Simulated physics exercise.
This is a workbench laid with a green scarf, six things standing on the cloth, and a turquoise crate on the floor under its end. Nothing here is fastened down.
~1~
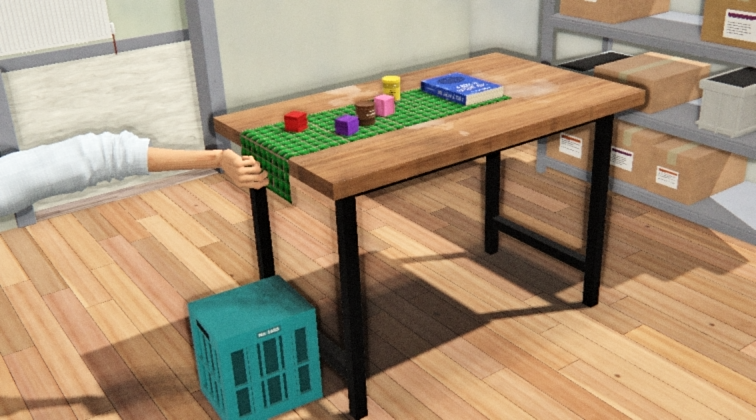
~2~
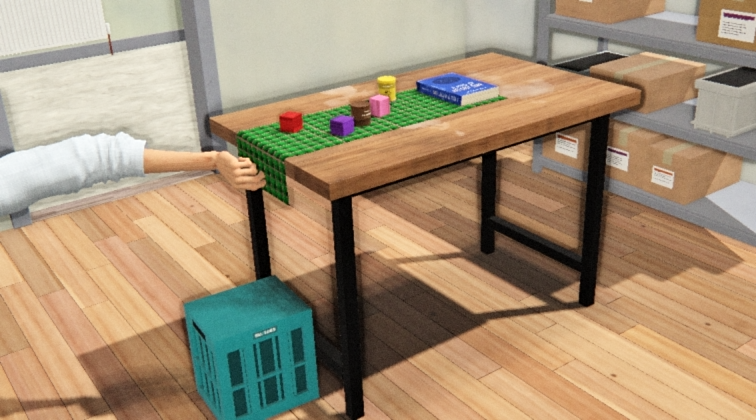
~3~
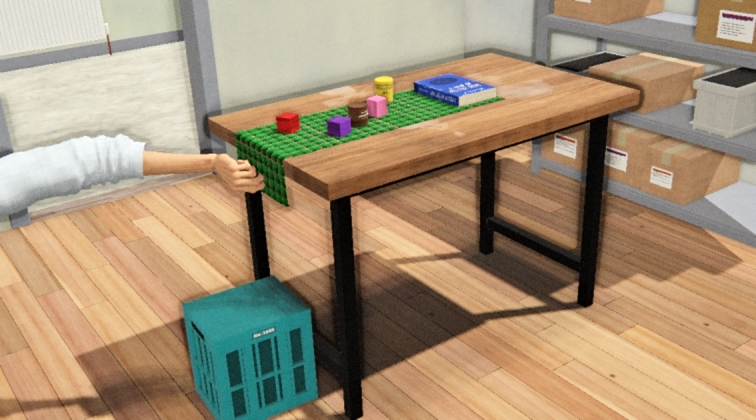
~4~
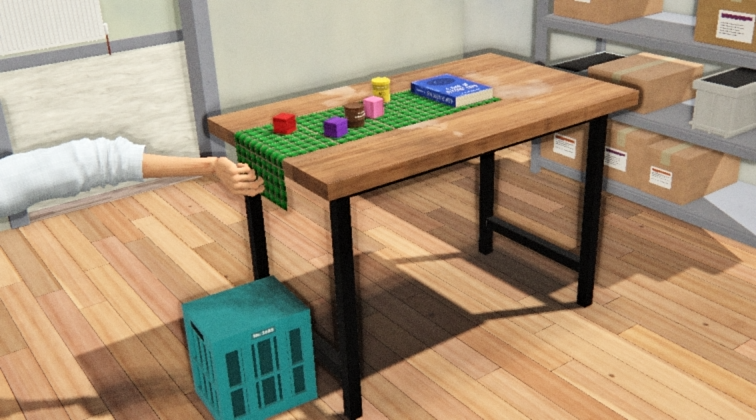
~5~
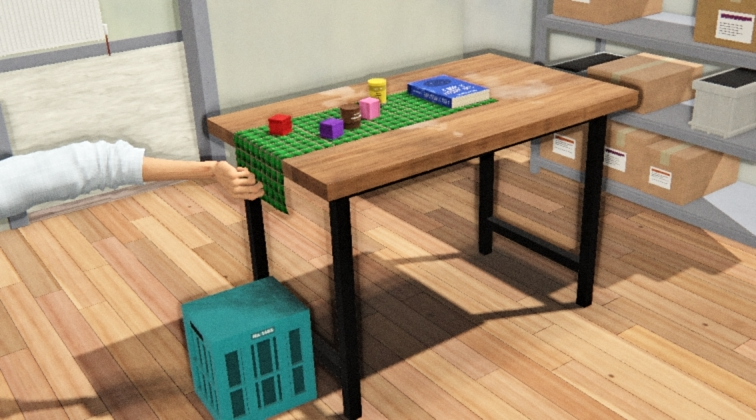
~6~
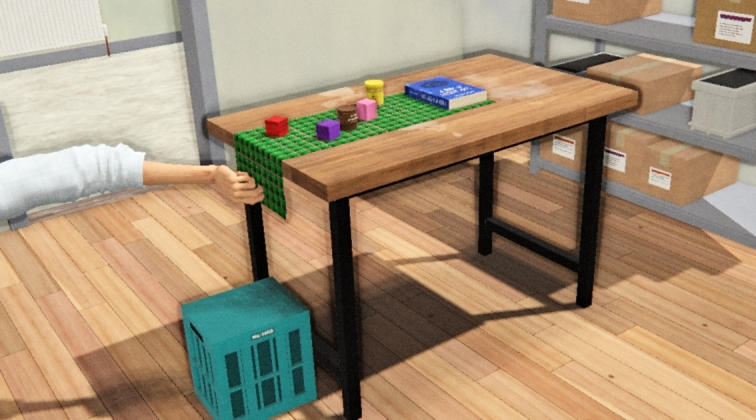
A hand slowly pulling a green checked cloth over a wooden table's left end, small colourful objects and a blue book moving along.
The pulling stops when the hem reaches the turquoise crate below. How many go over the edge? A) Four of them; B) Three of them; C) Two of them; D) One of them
Answer: B.
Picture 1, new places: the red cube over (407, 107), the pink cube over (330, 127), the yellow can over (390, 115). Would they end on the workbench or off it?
In the end the red cube is still on top, the pink cube is no longer on top, and the yellow can is still on top.
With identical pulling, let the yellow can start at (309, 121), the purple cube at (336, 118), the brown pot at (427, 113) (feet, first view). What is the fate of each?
Yellow can gone, purple cube gone, brown pot stays.
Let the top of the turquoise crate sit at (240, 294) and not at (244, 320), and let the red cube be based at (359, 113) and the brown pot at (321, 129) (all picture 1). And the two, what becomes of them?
Here's what happens: The red cube remains aboard, the brown pot leaves its perch.
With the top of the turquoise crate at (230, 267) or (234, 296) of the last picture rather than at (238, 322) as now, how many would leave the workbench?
Count: 1, then 2.
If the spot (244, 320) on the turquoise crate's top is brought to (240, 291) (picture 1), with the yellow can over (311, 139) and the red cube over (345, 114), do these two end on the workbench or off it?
Yellow can: Lost; red cube: Safe.
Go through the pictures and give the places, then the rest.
In the first picture, hem (292, 204); red cube (295, 114); purple cube (346, 118); brown pot (365, 103); pink cube (384, 97); yellow can (391, 78); top of the crate (244, 320).
In the second picture, hem (289, 205); red cube (291, 114).
In the third picture, hem (289, 207); purple cube (339, 119).
In the fourth picture, hem (287, 211); brown pot (354, 105); top of the crate (238, 321).
In the fifth picture, hem (289, 214); pink cube (369, 100).
In the sixth picture, hem (285, 220); red cube (276, 119); purple cube (328, 123); brown pot (347, 108); pink cube (366, 102); yellow can (374, 82).
A little later, hem near (265, 242); red cube gone.
Next, hem near (267, 278); red cube and purple cube gone.
Later still, hem on the crate; red cube, purple cube and brown pot gone.
When it is over, hem on the crate; red cube, purple cube and brown pot gone. It carries off three.
